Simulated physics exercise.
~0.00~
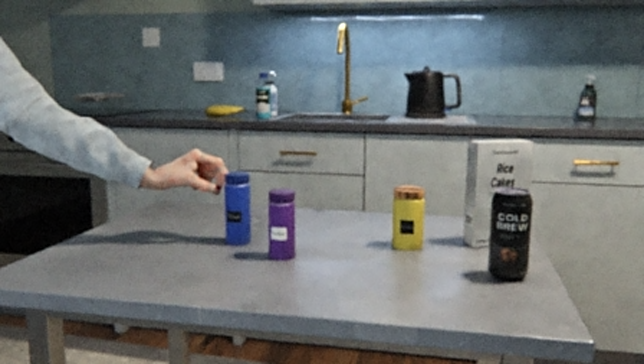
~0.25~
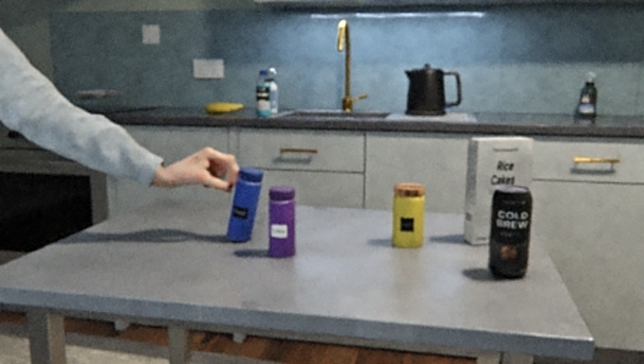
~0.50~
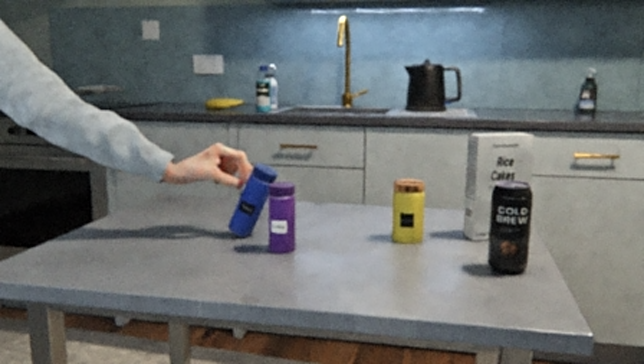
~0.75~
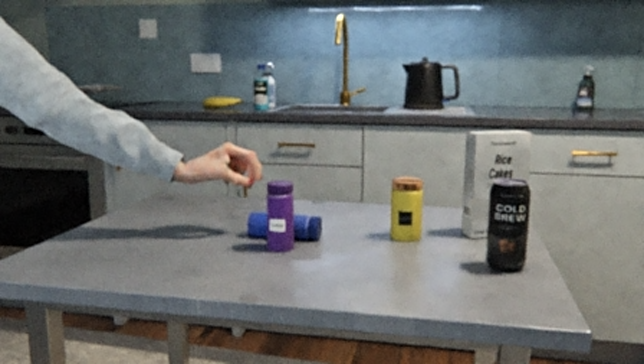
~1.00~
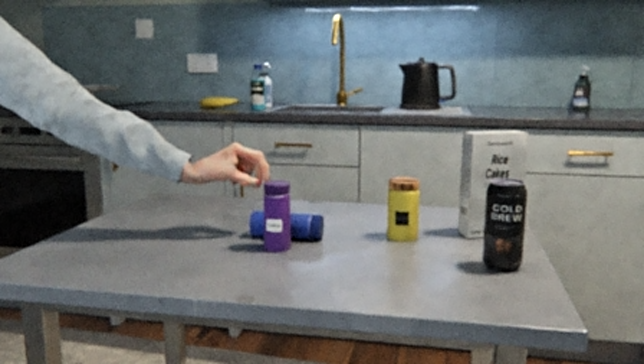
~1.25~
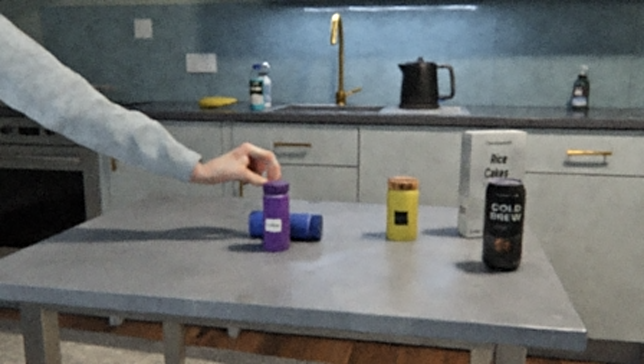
At the start, a hand reaches in from the left and touches the top of an upright blue shaker on a grey kitchen table, beside a purple shaker, a yellow jar, a white packet and a black can. The fingers push the blue shaker's top to the right, and it begins to lean. It tilts further behind the purple shaker, then topples onto its side. The hand stays above the table near the purple shaker, which remains upright. At the end, the blue shaker lies still behind it, while the other items stand in their places.
